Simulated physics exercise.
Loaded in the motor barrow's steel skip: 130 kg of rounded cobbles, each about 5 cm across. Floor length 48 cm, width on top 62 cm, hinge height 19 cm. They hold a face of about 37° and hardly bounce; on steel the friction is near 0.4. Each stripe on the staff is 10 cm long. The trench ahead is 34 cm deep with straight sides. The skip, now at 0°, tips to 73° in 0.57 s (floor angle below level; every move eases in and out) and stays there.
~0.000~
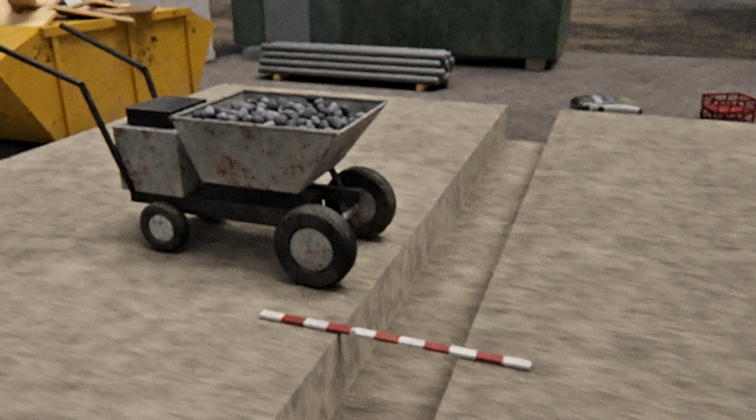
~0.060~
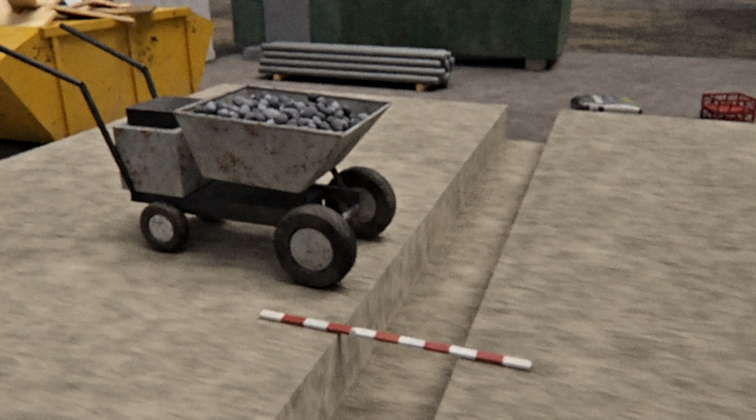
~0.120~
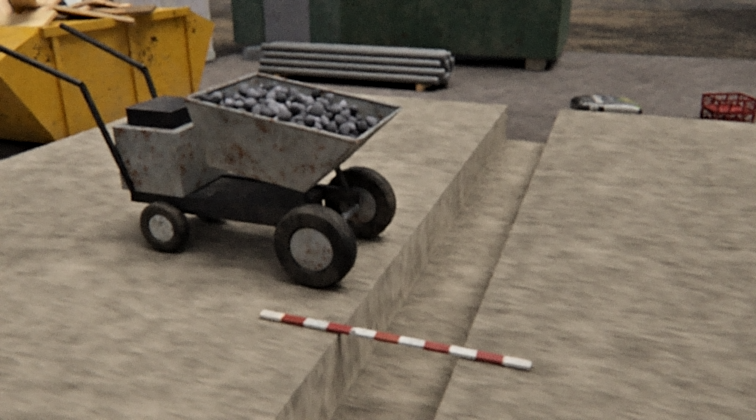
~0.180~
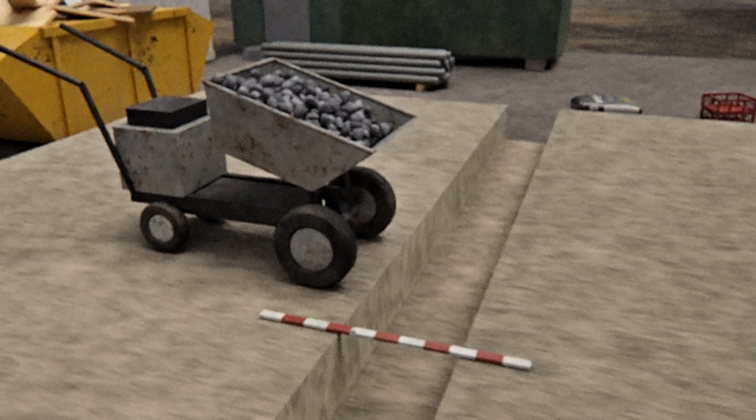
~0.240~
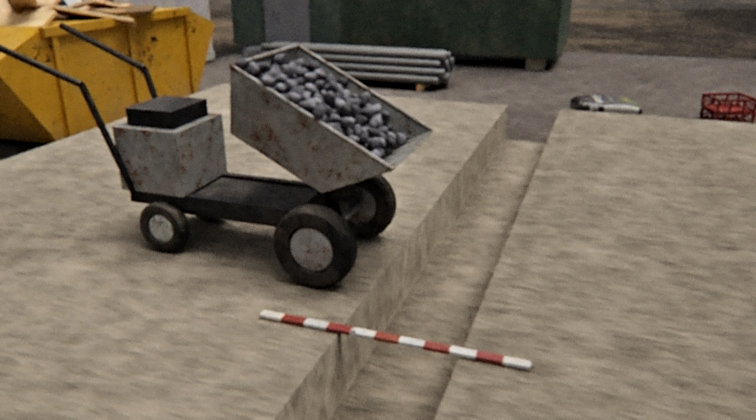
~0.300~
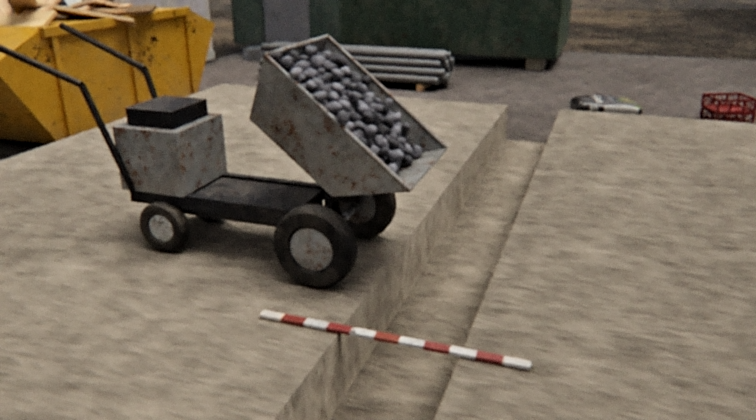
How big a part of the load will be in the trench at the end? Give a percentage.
Roughly 29 per cent ends in the trench.
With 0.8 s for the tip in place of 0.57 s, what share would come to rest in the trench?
Then about 40 per cent.
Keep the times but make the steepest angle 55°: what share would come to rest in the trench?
Then about 20 per cent.
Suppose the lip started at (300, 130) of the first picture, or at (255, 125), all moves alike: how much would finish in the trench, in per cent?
Near 65 per cent from the first place, 95 from the second.
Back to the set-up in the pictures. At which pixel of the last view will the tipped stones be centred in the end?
Around (546, 288).
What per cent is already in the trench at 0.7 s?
About 10 per cent by then.
After 0.4 s the floor is at 62°; 100 % in the skip; the foremost stones are at (436, 196).
After 0.7 s the floor is at 73°; 59 % in the skip, 10 % in the trench, 32 % past the trench; the foremost stones are at (538, 278).
After 1.0 s the floor is at 73°; 9 % in the skip, 20 % in the trench, 71 % past the trench; the foremost stones are past the picture's edge.
After 3.0 s the floor is at 73°; 0 % in the skip, 29 % in the trench, 71 % past the trench; the foremost stones are past the picture's edge.
